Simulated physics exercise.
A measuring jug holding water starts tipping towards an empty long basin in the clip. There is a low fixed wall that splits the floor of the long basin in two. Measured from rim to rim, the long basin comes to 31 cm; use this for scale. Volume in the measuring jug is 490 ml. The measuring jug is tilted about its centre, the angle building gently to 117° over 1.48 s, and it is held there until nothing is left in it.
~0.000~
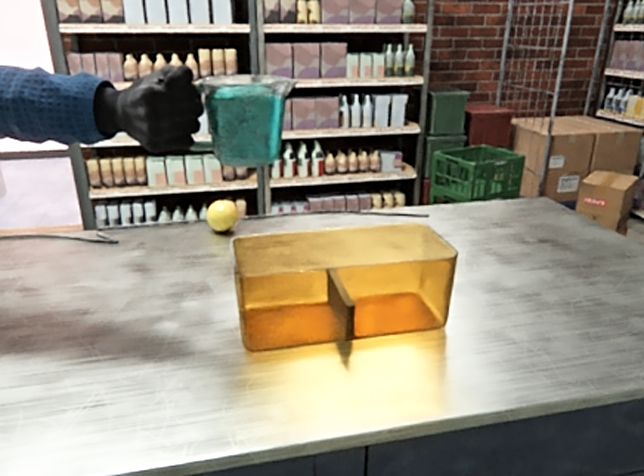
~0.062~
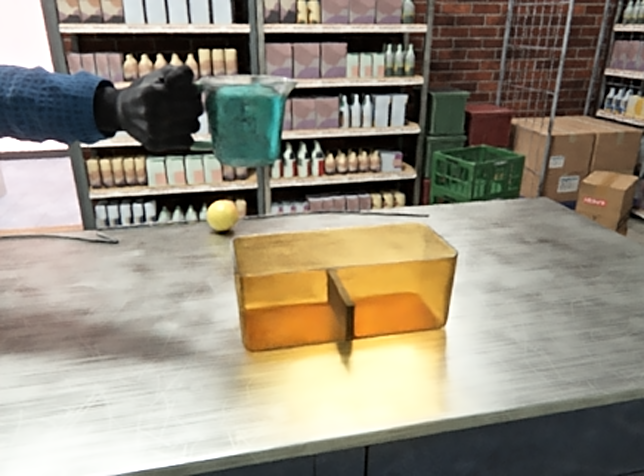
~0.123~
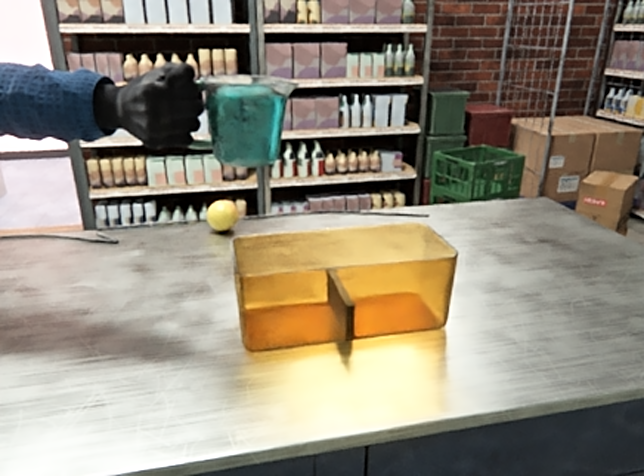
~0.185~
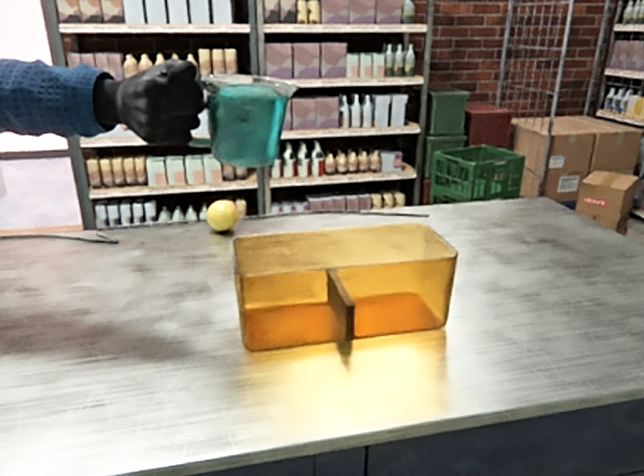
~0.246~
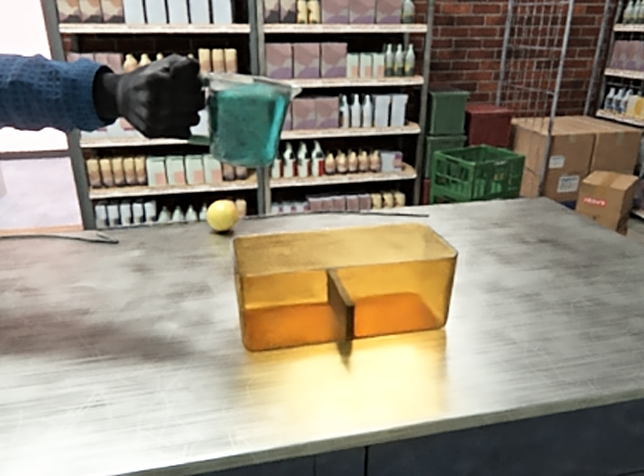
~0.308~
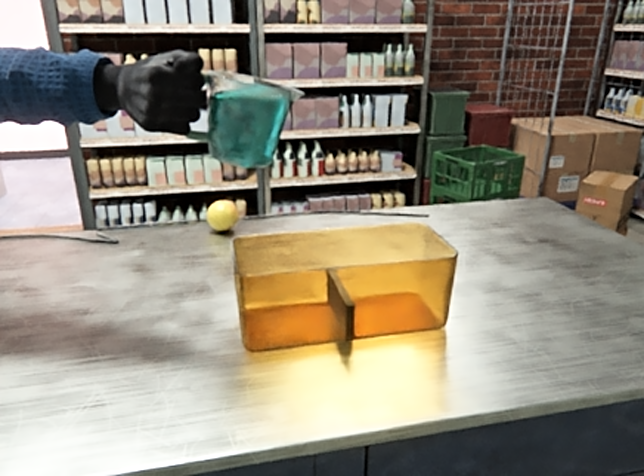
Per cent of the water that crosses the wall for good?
70 per cent.
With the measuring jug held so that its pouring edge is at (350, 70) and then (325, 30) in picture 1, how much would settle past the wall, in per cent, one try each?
Respectively 95 and 95 %.
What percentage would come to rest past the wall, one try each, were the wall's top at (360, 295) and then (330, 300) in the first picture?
30 % and 75 %.
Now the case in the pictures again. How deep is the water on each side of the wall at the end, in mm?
Depths at rest: Left around 8 mm, right around 18 mm.
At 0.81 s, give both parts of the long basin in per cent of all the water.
I'd say some 0 on the left and some 10 on the right.
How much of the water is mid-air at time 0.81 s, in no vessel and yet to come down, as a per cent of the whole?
About 24 per cent.
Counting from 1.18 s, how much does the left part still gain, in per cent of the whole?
It comes to about 18 per cent.
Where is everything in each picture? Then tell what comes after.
Tilt 0°; pouring edge (298, 80); surface from (205, 93) to (284, 91); the long basin's rim runs from (234, 257) to (442, 239); the wall's top is at (340, 286), in the first frame.
Tilt 1°; pouring edge (299, 81); surface from (204, 93) to (284, 92), in the second frame.
Tilt 2°; pouring edge (299, 82); surface from (205, 93) to (285, 92), in the third frame.
Tilt 4°; pouring edge (301, 85); surface from (207, 93) to (286, 92), in the fourth frame.
Tilt 8°; pouring edge (303, 88); surface from (208, 94) to (289, 93), in the fifth frame.
Tilt 12°; pouring edge (305, 93); surface from (210, 94) to (293, 93), in the sixth frame.
Then, 0.81 s in, the tilt is 67° and 65 per cent is still to pour, 0 is left of the wall and 11 right of it.
Then, 1.18 s in, the tilt is 105° and 8 per cent is still to pour, 10 is left of the wall and 67 right of it.
Then, 1.56 s in, the tilt is 117° and 0 per cent is still to pour, 28 is left of the wall and 70 right of it.
Then, 1.98 s in, the tilt is 117° and 0 per cent is still to pour, 28 is left of the wall and 70 right of it.
Finally, 28 per cent lies left of the wall, 70 right of it and 1 outside.
